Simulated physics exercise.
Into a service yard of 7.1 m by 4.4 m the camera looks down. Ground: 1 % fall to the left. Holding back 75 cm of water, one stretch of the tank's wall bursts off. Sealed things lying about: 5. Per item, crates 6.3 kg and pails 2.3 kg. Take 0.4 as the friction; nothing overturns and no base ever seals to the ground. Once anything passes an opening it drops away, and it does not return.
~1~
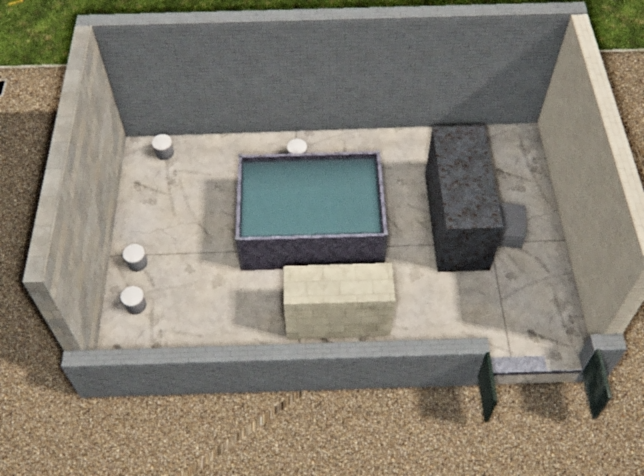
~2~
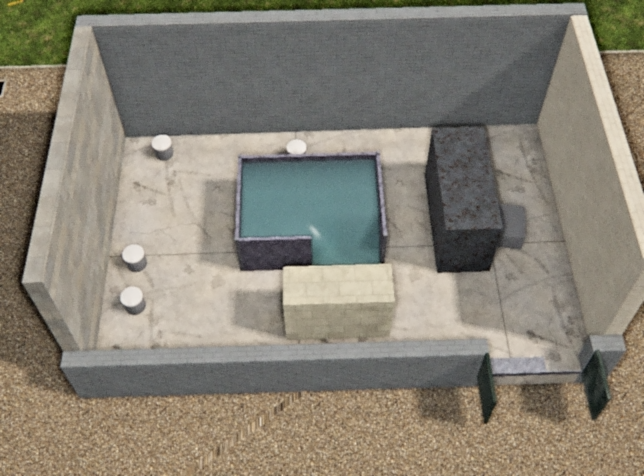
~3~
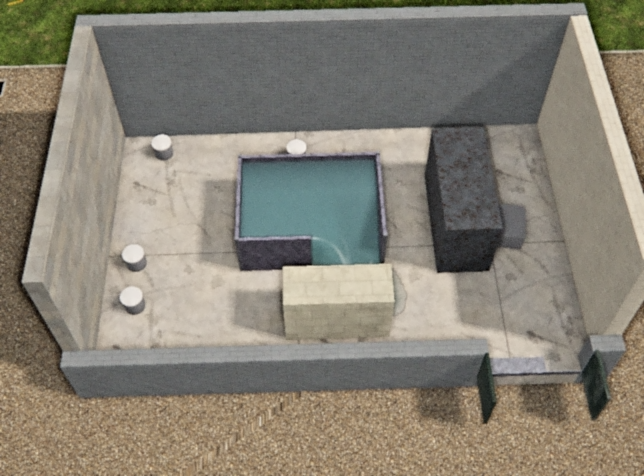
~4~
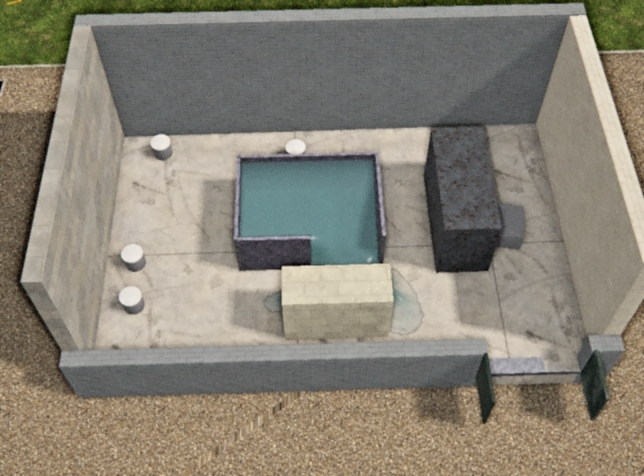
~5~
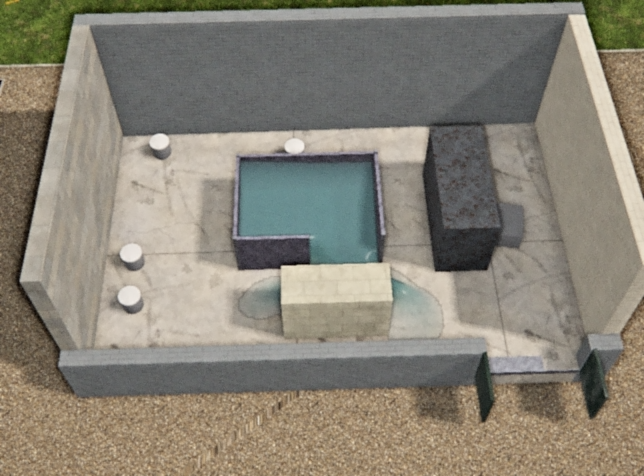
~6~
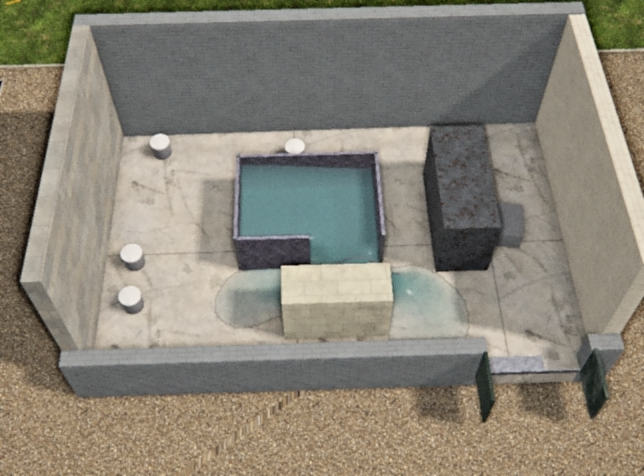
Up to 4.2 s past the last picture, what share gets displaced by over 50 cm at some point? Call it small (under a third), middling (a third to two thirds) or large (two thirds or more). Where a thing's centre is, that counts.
Middling, a third to two thirds.
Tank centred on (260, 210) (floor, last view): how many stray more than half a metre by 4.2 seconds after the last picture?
Then the count would be 4.
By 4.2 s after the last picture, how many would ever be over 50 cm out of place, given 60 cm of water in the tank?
3.
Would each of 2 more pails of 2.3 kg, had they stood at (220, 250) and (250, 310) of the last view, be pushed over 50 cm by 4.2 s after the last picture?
In turn: Under, more.
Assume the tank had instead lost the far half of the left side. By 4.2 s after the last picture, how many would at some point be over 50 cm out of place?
Then 4.
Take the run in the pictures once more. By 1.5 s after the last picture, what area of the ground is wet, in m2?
Near 18 m2 in all.
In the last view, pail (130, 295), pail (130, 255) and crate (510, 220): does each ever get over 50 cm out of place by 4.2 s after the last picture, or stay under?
Well, in turn that's topping it, topping it, not reaching it.
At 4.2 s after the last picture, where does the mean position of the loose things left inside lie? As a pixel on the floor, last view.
They average out to somewhere around (312, 200).
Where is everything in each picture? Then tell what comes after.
The first frame shows a crate at (513, 220) rests on the ground; a pail at (132, 296), on the bottom; water covers 3.1 m2; 0 of 5 have shifted.
The second frame shows a crate at (512, 221), on the bottom; a pail at (132, 296), on the bottom; 3.8 m2 under water; 0 of 5 have shifted.
The third frame shows a crate at (512, 221) rests on the ground; a pail at (131, 296) rests on the ground; 4.1 m2 under water; 0 of 5 have shifted.
The fourth frame shows a crate at (511, 221), on the bottom; a pail at (130, 296) rests on the ground; 4.4 m2 under water; 0 of 5 have shifted.
The fifth frame shows a crate at (510, 220) rests on the ground; a pail at (129, 295) rests on the ground; 5.1 m2 under water; 0 of 5 have shifted.
The sixth frame shows a crate at (511, 220) rests on the ground; a pail at (130, 295), on the bottom; 6.3 m2 under water; 0 of 5 have shifted.
Then, 0.4 s after the last picture 0 of 5 are over 50 cm from their spots; 0 afloat.
Then, 1.5 s after the last picture 2 of 5 are over 50 cm from their spots; 2 afloat.
Then, 2.8 s after the last picture 2 of 5 are over 50 cm from their spots; 1 afloat.
Then, 4.2 s after the last picture 3 of 5 are over 50 cm from their spots, and 3 have been at some point; 3 afloat.
